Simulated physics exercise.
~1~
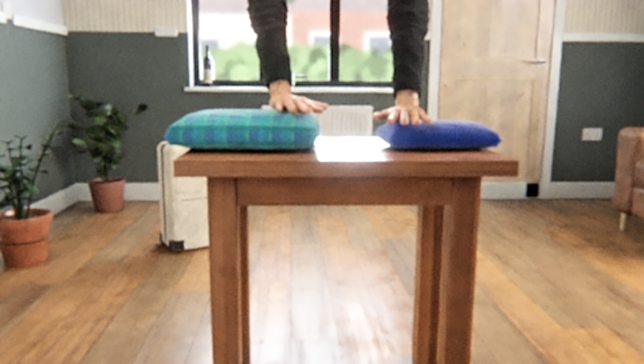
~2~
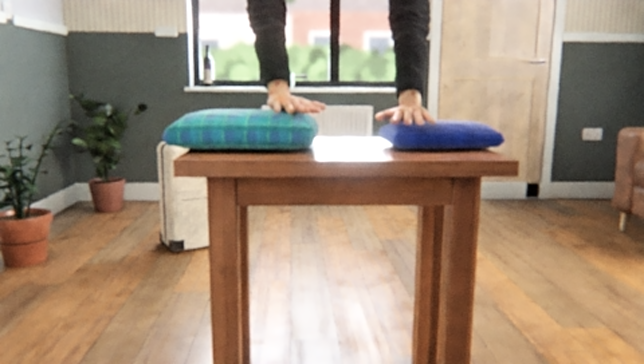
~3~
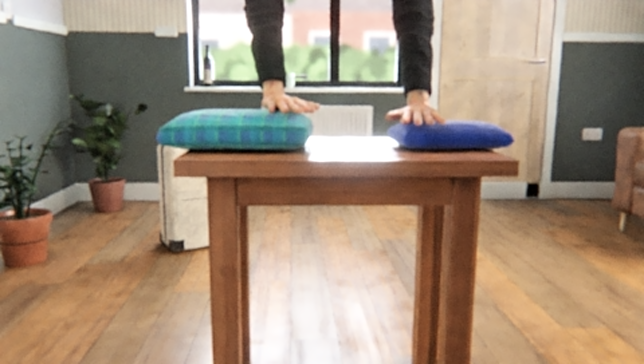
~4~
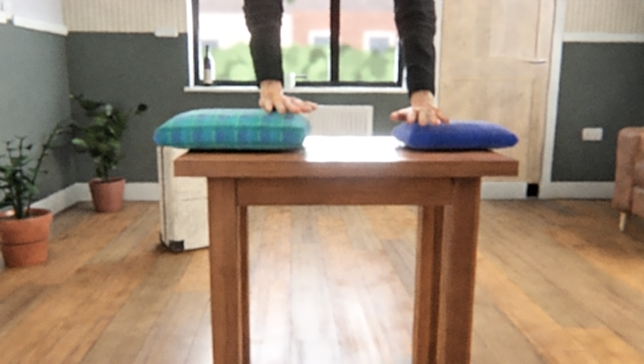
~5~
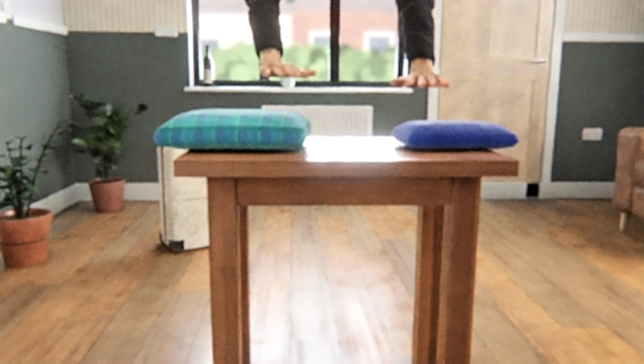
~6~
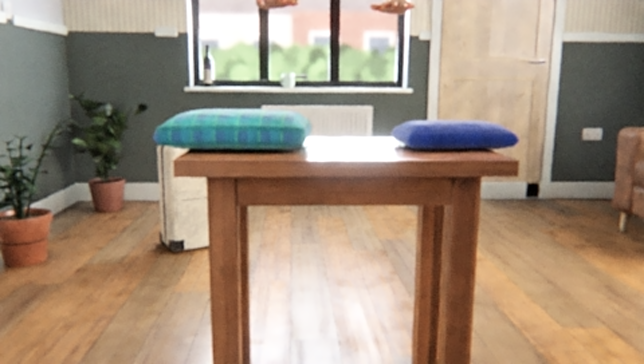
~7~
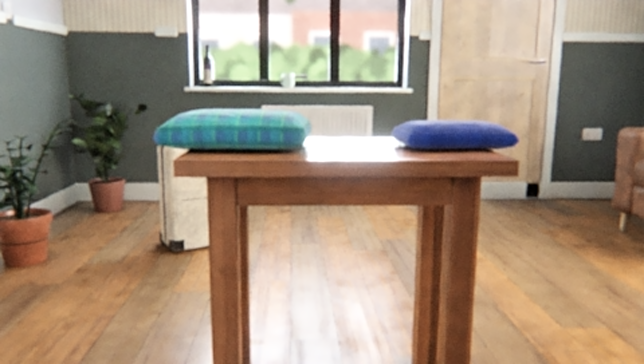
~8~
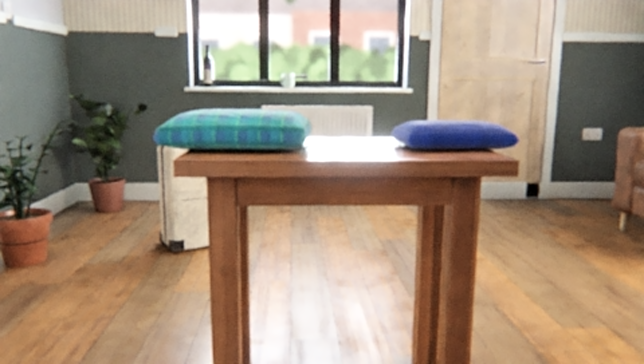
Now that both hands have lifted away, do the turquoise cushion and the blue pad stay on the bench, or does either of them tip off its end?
Both stay on the bench. The turquoise cushion remains on top at the left end, and the blue pad holds its place at the right end.
